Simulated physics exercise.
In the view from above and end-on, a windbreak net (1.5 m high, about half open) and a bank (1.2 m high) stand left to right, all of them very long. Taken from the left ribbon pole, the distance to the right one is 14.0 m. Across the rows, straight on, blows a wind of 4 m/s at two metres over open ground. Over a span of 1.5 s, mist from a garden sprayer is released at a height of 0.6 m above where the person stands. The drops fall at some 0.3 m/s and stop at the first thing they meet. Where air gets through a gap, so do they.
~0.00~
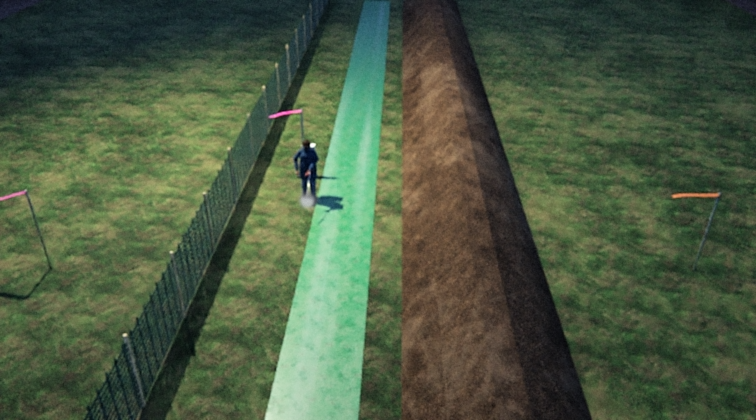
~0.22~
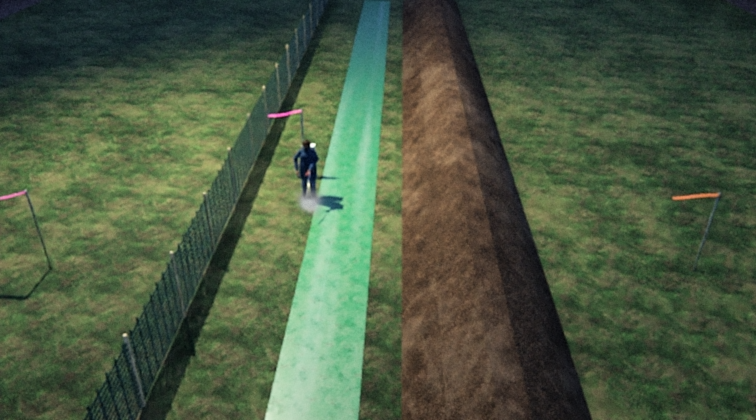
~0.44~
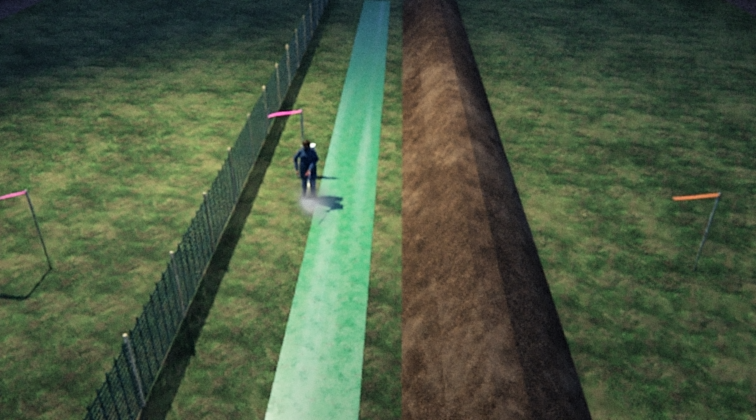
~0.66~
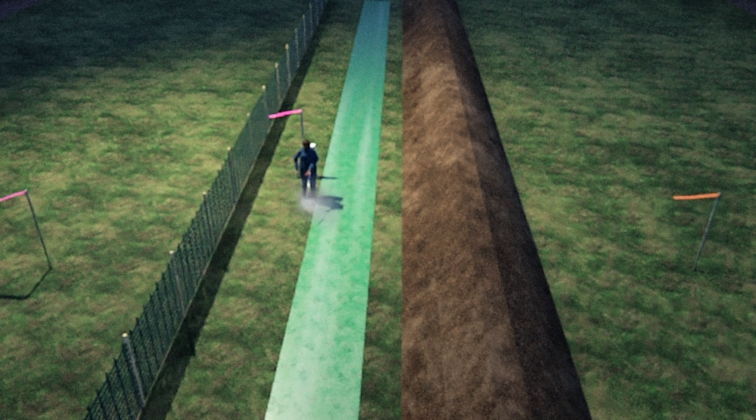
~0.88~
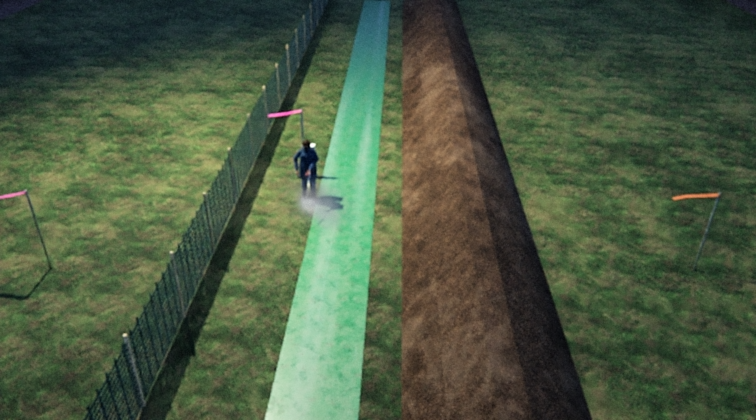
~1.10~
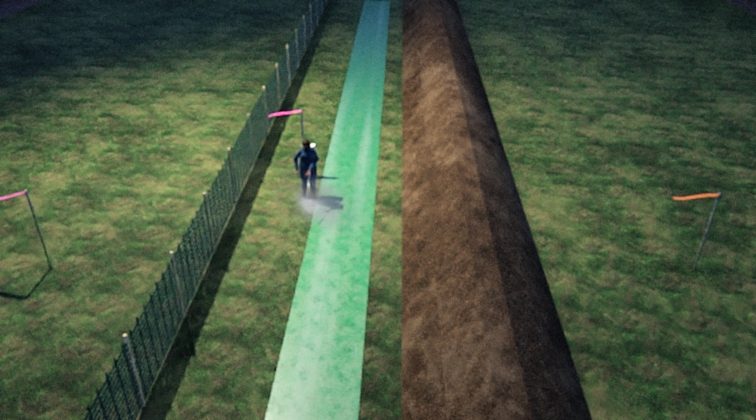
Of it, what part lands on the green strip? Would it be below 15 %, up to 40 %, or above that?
I would say over 40 %.
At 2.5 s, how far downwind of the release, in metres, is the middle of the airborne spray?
Reading: Near 0.5 m.
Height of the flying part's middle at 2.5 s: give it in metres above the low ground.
Roughly 0.6 m up.
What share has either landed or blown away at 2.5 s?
I'd put it close to 35 %.
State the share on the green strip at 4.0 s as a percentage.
Estimate: Around 50 %.
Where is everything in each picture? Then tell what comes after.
The first frame shows the spray in the air spans x = 305 to 310 around y = 200 and it comes from (307, 198).
The second frame shows the right ribbon ends at (673, 198), leaning 80 degrees to the left, the spray in the air spans x = 300 to 320 around y = 200 and the green one passes (337, 258).
The third frame shows the inner ribbon ends at (268, 117), leaning 80 degrees to the left, the spray in the air spans x = 300 to 325 around y = 200 and the top of the windbreak net crosses (222, 164).
The fourth frame shows the spray in the air spans x = 300 to 335 around y = 200 and the green one passes (346, 201).
The fifth frame shows the right ribbon ends at (673, 199), leaning 80 degrees to the left and the spray in the air spans x = 295 to 340 around y = 200.
The sixth frame shows the inner ribbon ends at (269, 116), leaning 80 degrees to the left, the spray in the air spans x = 295 to 350 around y = 200 and the top of the windbreak net crosses (222, 164).
After 2.5 s, 64 % is in the air or yet to come; 32 % lies on the green strip; the middle of what still flies is 0.5 m above the low ground, near (334, 204).
After 4.0 s, 41 % is in the air or yet to come; 48 % lies on the green strip; the middle of what still flies is 0.6 m above the low ground, near (339, 202).
After 8.0 s, 13 % is in the air or yet to come; 56 % lies on the green strip; the middle of what still flies is 0.8 m above the low ground, near (270, 189).
After 20.0 s, 0 % is in the air or yet to come; 57 % lies on the green strip.
After 45.0 s, 0 % is in the air or yet to come; 57 % lies on the green strip.
